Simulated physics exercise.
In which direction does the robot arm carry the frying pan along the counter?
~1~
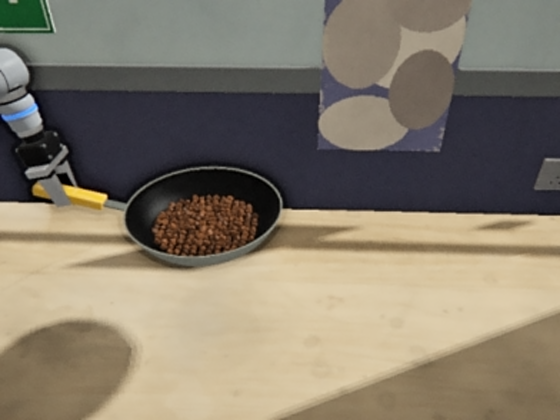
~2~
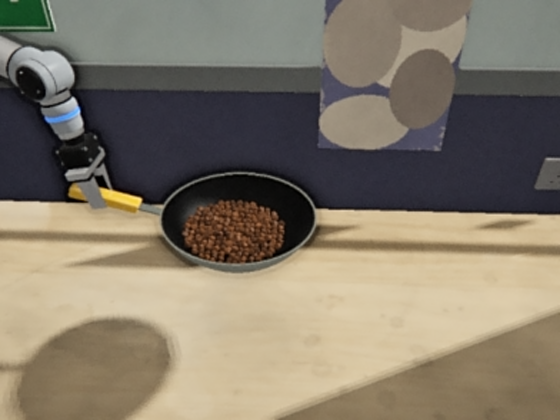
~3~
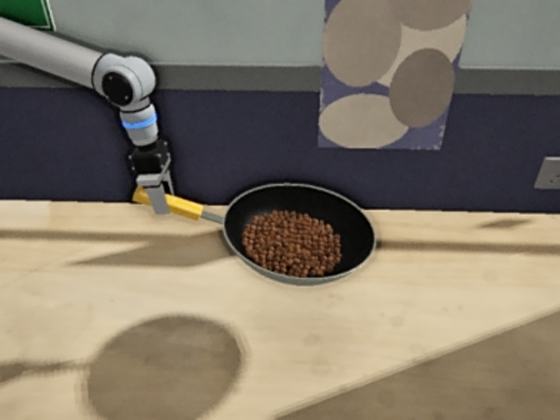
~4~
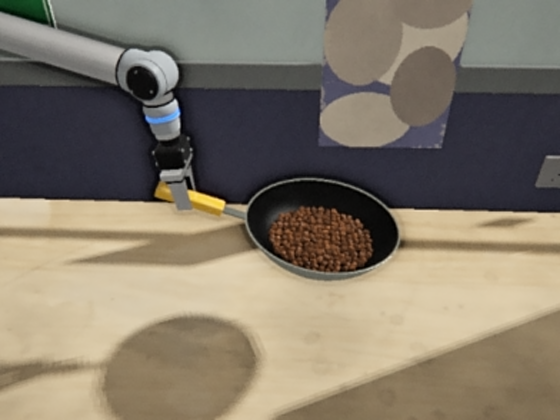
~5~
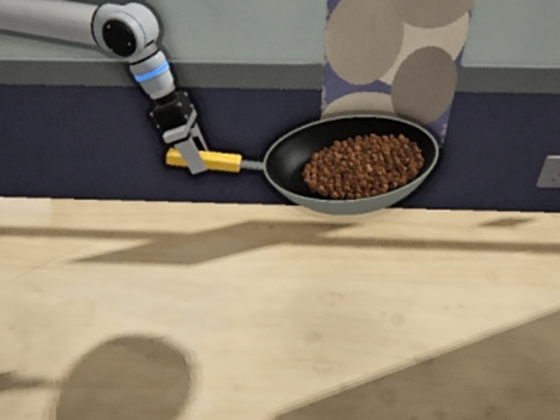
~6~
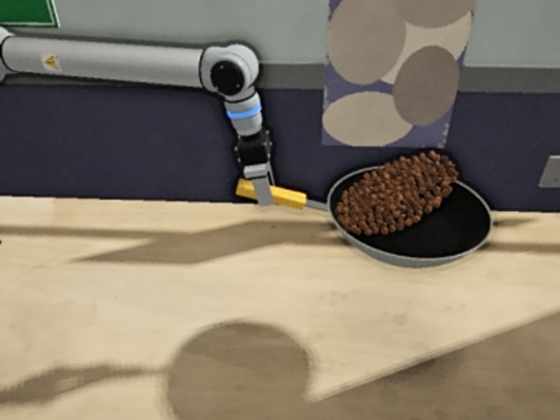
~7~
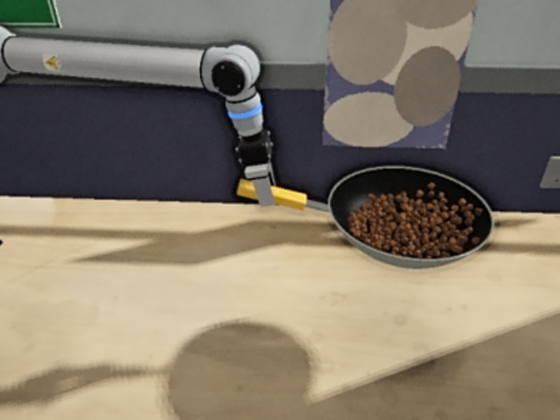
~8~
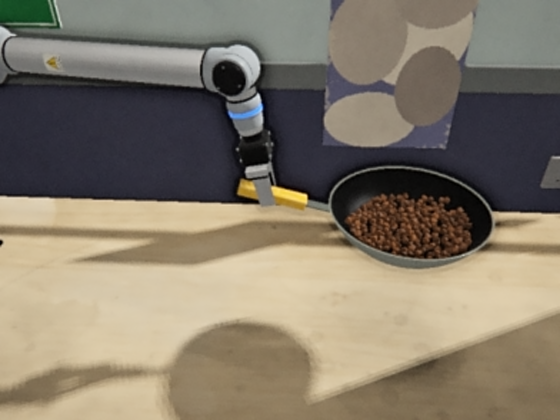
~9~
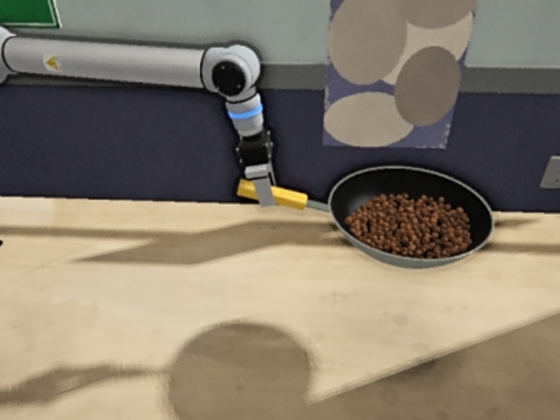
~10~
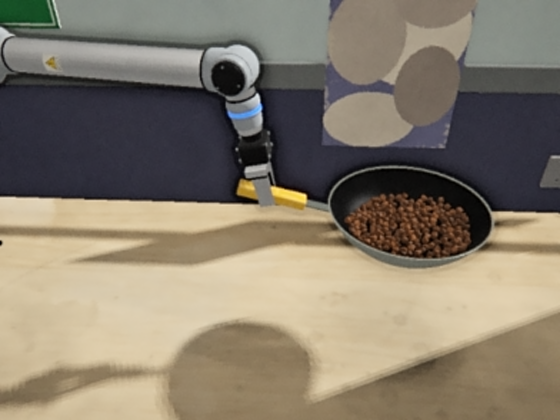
The arm carries the frying pan to the right, from the left side of the view over to the right side.
A dark frying pan full of small reddish-brown pellets is held by its yellow handle in the gripper of a grey robot arm, above a pale wooden counter seen from the front and slightly above. Behind it is a dark blue and grey wall with a panel of rounded beige shapes. The arm carries the pan steadily to the right, then lifts it and tilts it. As the pan comes down further right, the pellets rise in a clump toward its far edge. They drop back, scatter briefly and settle, and the pan stays still with the pellets inside.
